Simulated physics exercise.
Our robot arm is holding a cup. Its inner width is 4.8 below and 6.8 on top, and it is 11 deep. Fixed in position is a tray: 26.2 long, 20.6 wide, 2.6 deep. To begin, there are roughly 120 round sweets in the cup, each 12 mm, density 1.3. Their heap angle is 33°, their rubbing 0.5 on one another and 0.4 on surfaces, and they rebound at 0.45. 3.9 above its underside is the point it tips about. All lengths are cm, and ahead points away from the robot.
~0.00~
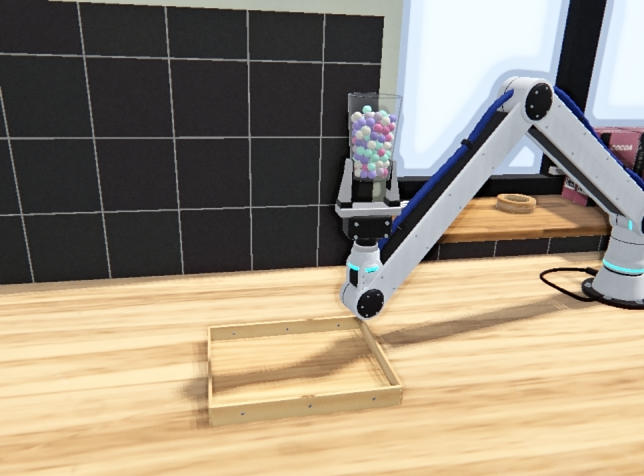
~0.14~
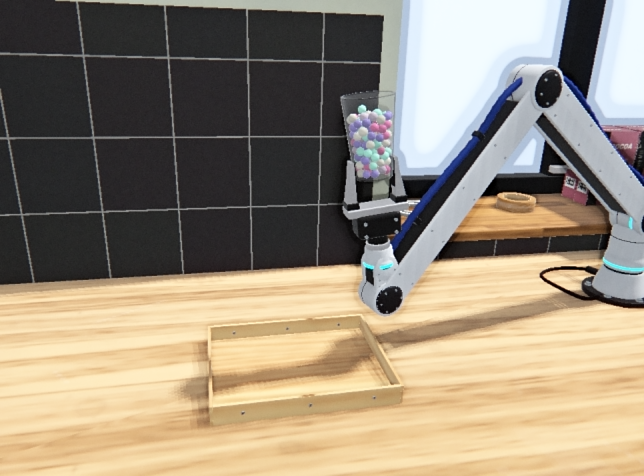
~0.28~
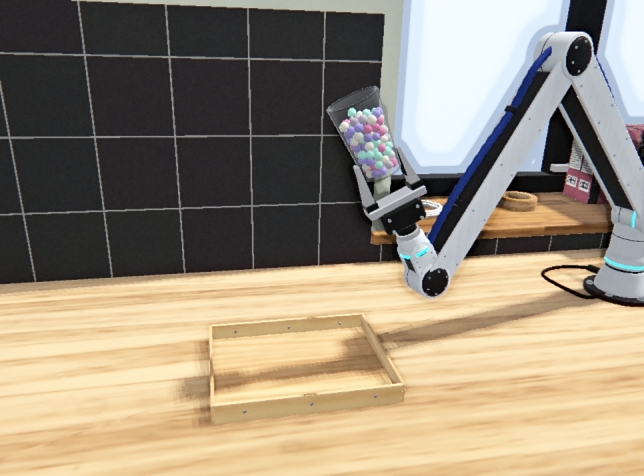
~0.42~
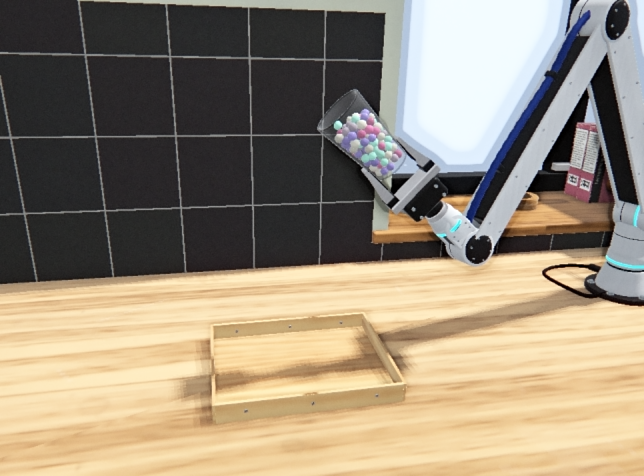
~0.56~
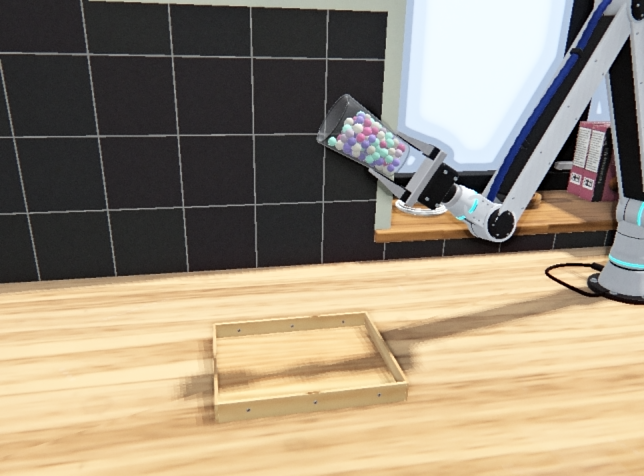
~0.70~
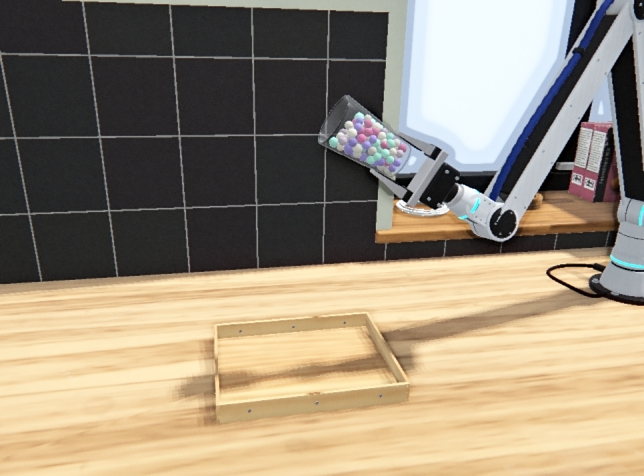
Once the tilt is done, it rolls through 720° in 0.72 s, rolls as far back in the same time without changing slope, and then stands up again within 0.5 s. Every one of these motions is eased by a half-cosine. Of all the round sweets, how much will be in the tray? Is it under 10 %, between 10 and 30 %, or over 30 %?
Under 10 %.
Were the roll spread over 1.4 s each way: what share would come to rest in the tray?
You'd be looking at some 0 per cent.
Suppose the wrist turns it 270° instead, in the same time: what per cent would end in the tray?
Around 0 %.
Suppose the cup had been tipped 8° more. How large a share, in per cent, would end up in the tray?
In that case I'd expect around 0 per cent.
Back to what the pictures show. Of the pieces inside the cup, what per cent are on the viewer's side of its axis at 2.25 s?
50 %.
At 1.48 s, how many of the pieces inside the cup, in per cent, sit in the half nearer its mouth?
Some 45 per cent.
After 1.48 s, tipped 59°, highest piece 39 above the table; 120 in the cup.
After 2.25 s, tipped 52°, highest piece 39 above the table; 120 in the cup.
After 2.84 s, upright, highest piece 41 above the table; 120 in the cup.
After 3.54 s, upright, highest piece 41 above the table; 120 in the cup.
In the end, 120 in the cup. That is 0 % in the tray.
